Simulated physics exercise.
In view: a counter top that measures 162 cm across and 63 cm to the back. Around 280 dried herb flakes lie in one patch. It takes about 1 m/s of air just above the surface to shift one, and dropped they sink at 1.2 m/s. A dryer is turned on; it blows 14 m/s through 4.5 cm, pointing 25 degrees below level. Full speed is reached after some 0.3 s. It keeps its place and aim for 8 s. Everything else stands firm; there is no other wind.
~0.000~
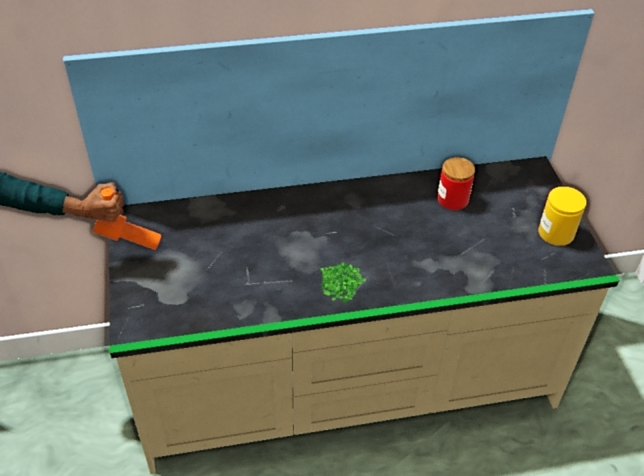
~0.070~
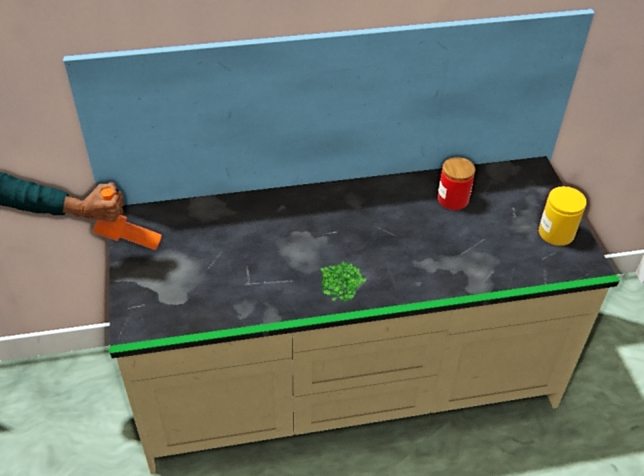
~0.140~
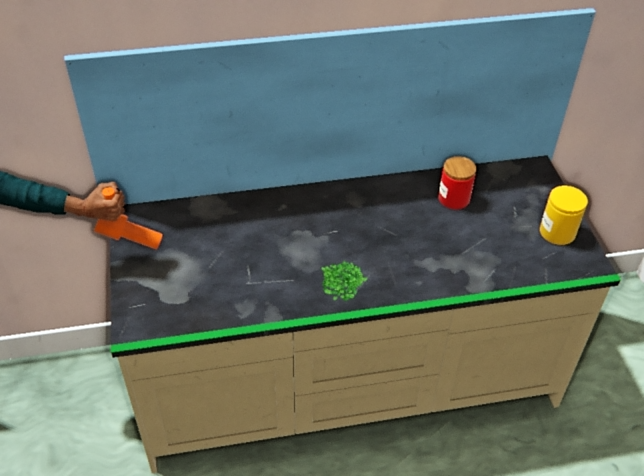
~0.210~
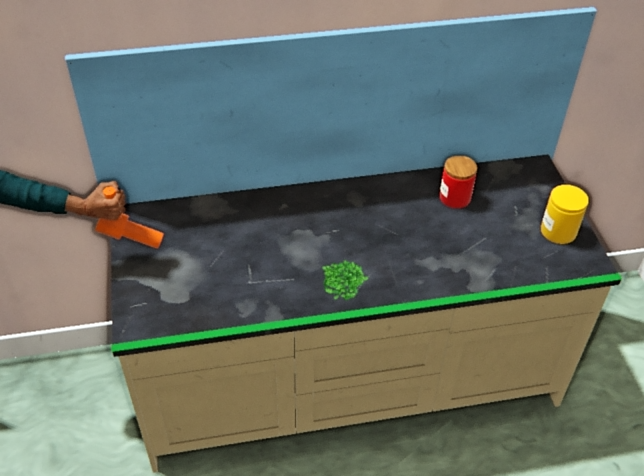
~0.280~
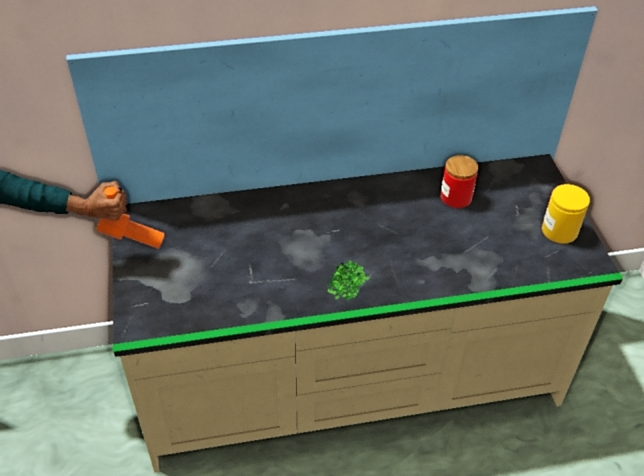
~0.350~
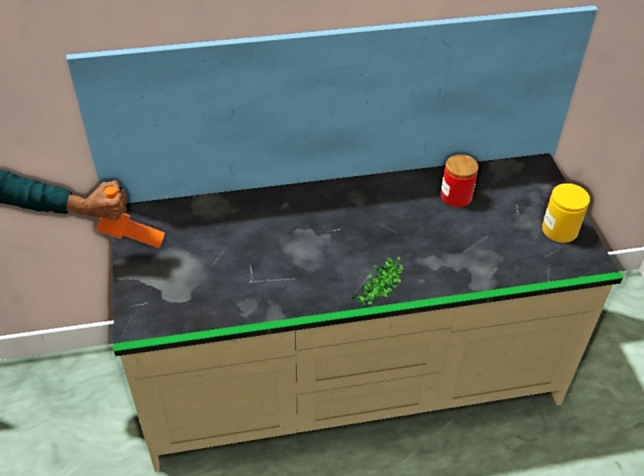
The clip opens on a dark counter with a green front edge, where a hand at the left holds an orange dryer toward a small patch of green flakes, with red and yellow jars at the right. The patch lies still at first, then its flakes shift and slide rightward, stretching into a slanted cluster.
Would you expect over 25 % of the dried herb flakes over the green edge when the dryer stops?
Answer: Yes.
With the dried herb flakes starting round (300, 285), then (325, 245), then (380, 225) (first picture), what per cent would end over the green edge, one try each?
In turn about 100 %, 0 %, 0 %.
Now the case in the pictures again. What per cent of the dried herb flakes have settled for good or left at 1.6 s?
Near 100 %.
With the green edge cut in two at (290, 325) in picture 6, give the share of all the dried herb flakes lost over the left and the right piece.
About 0 % left and 90 % right.
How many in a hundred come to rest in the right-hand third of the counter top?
Near 0 %.
After 1.6 s the count stands so, 90 % are over the green edge.
After 2.6 s the count stands so, 90 % are over the green edge.
After 4.4 s the count stands so, 90 % are over the green edge.
After 8.0 s, at the end, 90 % are over the green edge.
